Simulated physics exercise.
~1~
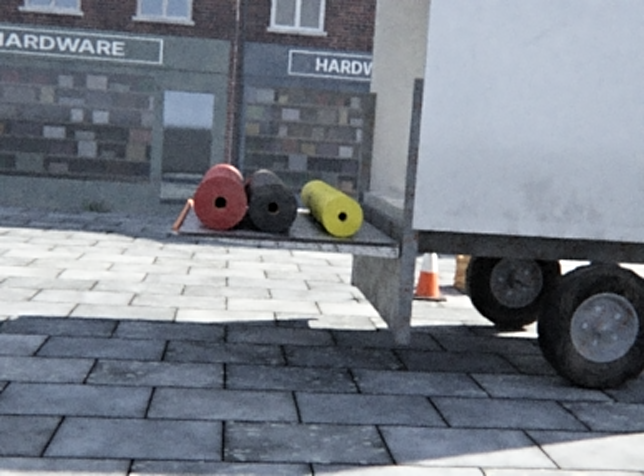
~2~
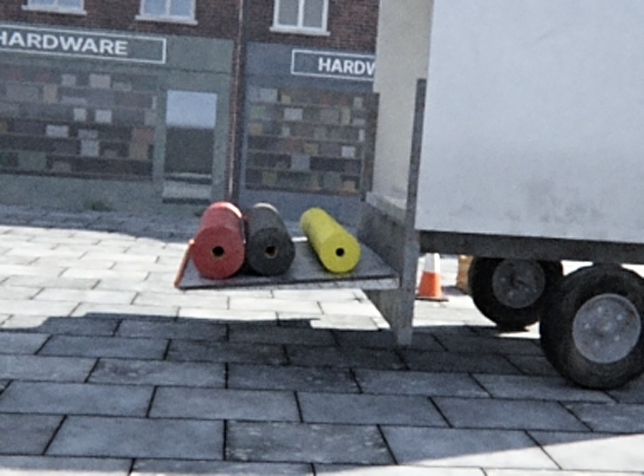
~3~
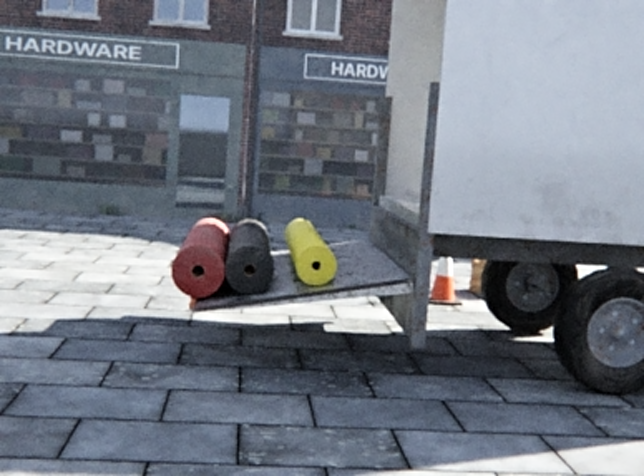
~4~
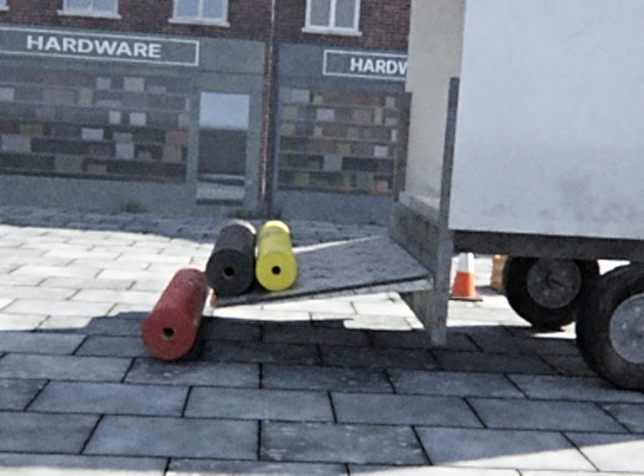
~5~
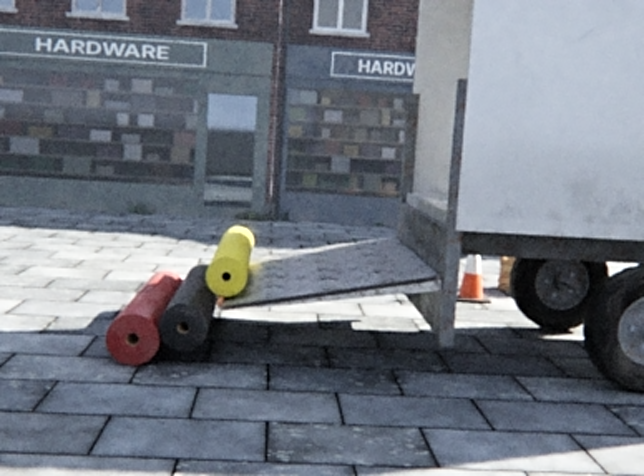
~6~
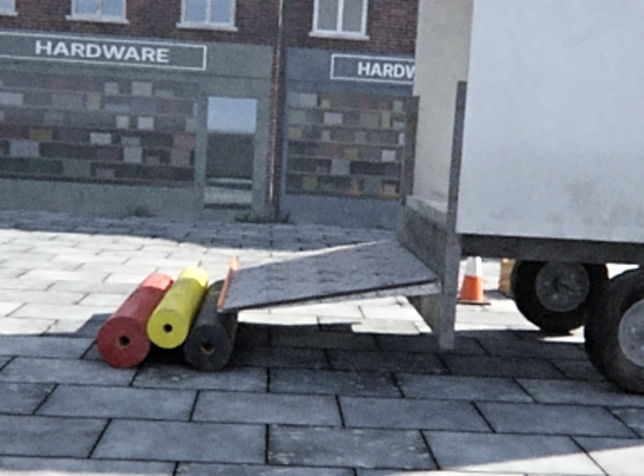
Red, black and yellow rolls rolling left off a van's lowering, tilting lift platform and coming to rest together on the paving.
